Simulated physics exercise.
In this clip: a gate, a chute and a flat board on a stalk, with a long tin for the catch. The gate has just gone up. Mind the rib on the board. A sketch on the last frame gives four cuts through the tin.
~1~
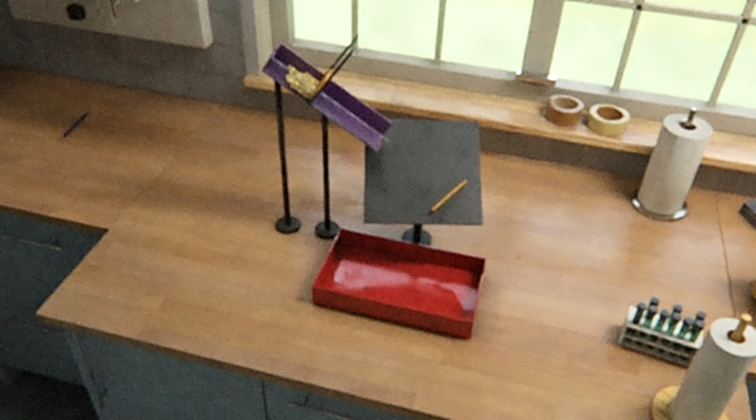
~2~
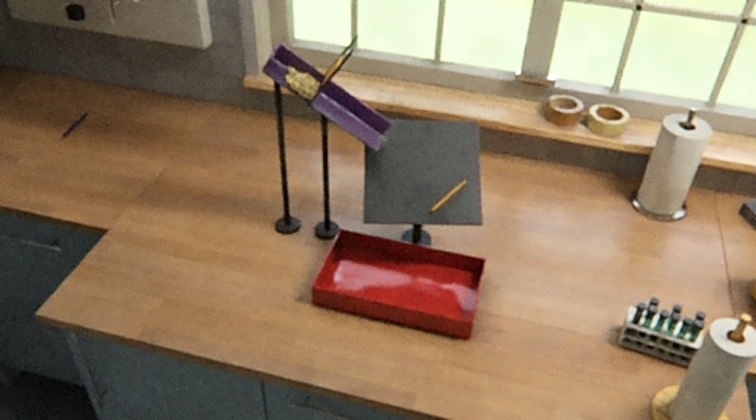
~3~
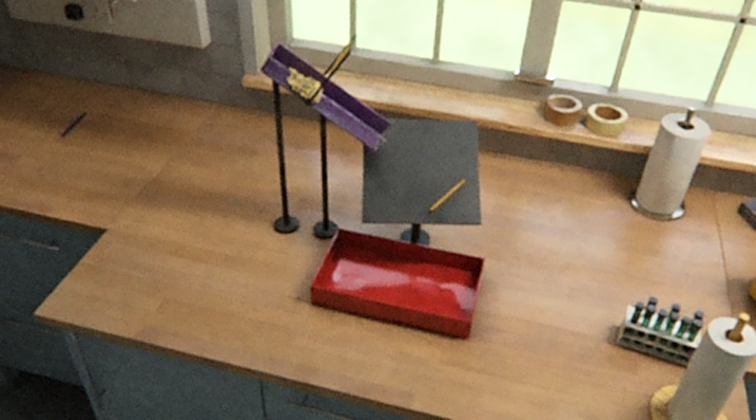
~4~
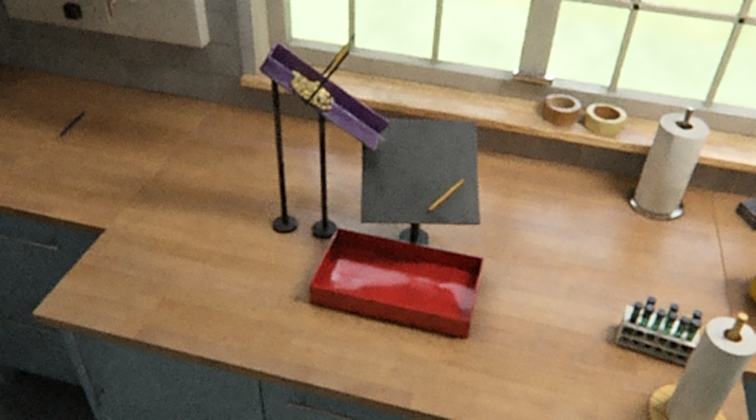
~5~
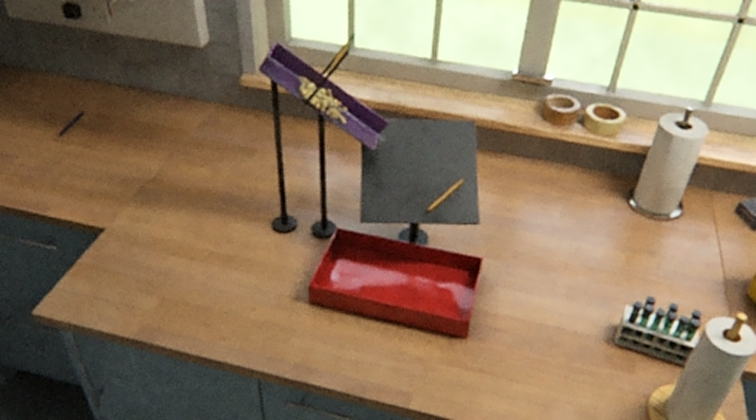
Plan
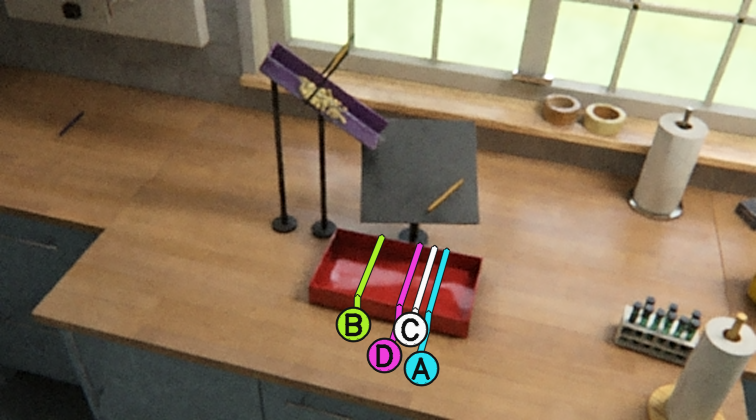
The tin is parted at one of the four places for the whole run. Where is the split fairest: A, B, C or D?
Best: D.
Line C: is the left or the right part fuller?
The left side.
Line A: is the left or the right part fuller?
More lands on the left.
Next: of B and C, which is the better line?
Line C.
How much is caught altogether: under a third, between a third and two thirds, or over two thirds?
Over two thirds.
On the marked copy, line A crosses the front rim at (428, 312); line B crosses the front rim at (357, 296); line C crosses the front rim at (415, 309); line D crosses the front rim at (399, 306).
With A, of what is caught, almost all on the left of the divider, about a tenth on the right.
With B, of what is caught, not one piece on the left of the divider, every piece on the right.
With C, of what is caught, the larger part on the left of the divider, about a tenth on the right.
With D, of what is caught, roughly two thirds on the left of the divider, roughly a third on the right.
